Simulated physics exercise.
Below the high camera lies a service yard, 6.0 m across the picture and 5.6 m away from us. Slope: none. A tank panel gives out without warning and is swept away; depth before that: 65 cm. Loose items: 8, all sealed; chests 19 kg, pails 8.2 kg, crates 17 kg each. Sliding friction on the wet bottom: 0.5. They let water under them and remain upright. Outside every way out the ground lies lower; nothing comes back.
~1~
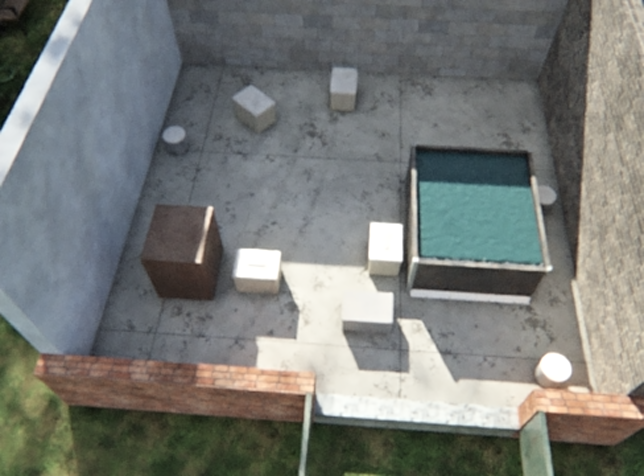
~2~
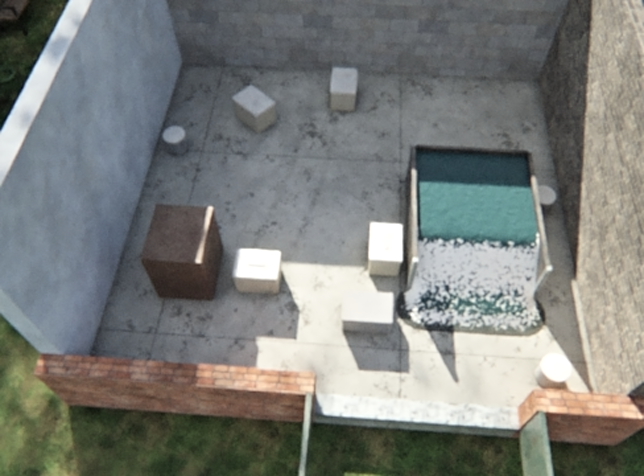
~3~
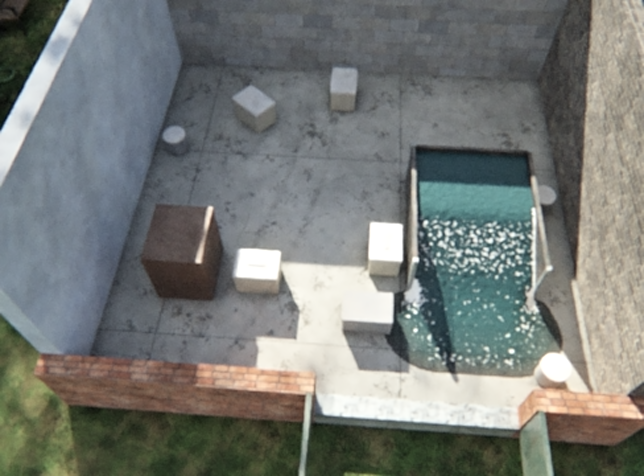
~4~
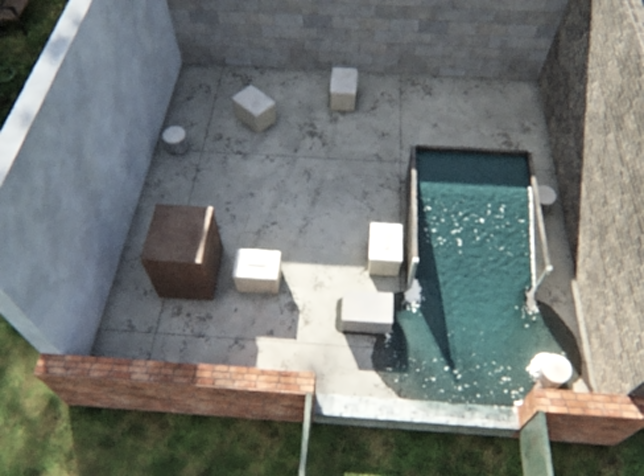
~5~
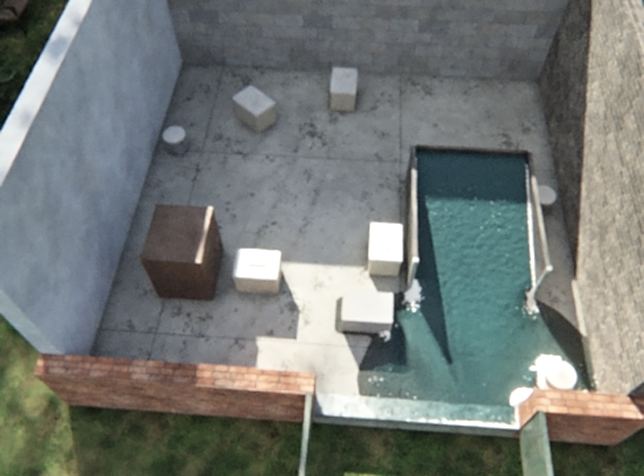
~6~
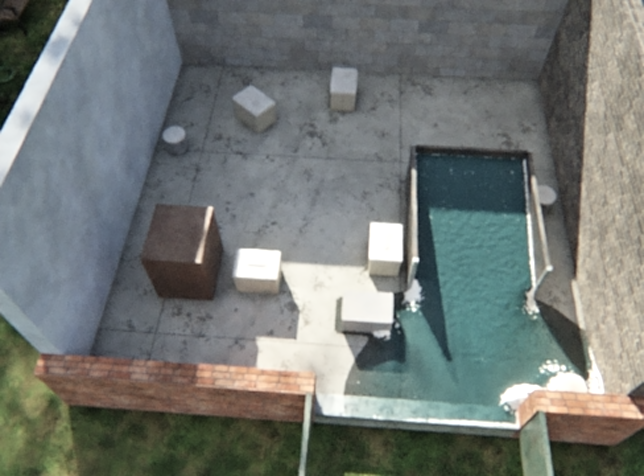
Water surging from an open-fronted tank across a walled concrete yard, spreading past pale crates and nudging a white pail toward the low brick wall.
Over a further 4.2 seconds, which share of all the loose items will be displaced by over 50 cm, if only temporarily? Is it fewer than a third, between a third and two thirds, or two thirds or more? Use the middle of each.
Fewer than a third.
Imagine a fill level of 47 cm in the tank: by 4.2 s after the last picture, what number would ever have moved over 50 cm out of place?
You'd get 2 in that case.
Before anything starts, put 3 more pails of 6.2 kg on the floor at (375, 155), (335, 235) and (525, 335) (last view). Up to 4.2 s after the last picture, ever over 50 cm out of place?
First stays inside, second stays inside, third goes beyond.
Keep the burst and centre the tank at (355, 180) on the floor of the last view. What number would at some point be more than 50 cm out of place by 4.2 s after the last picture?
3.
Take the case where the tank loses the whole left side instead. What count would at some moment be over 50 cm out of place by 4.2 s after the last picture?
5.
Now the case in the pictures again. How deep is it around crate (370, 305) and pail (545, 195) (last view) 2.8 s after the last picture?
First about 1 cm, second about 6 cm.
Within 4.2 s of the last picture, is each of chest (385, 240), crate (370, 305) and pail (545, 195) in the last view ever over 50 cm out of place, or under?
Result, in order: Undershooting / undershooting / overshooting.
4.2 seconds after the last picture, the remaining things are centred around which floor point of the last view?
Near (352, 170).
Then, 0.4 s after the last picture 0 of 8 are over 50 cm from their spots; 1 afloat.
Then, 1.5 s after the last picture 1 of 8 are over 50 cm from their spots; 0 afloat.
Then, 2.8 s after the last picture 2 of 8 are over 50 cm from their spots; 0 afloat.
Then, 4.2 s after the last picture 2 of 8 are over 50 cm from their spots, and 2 have been at some point; 0 afloat.
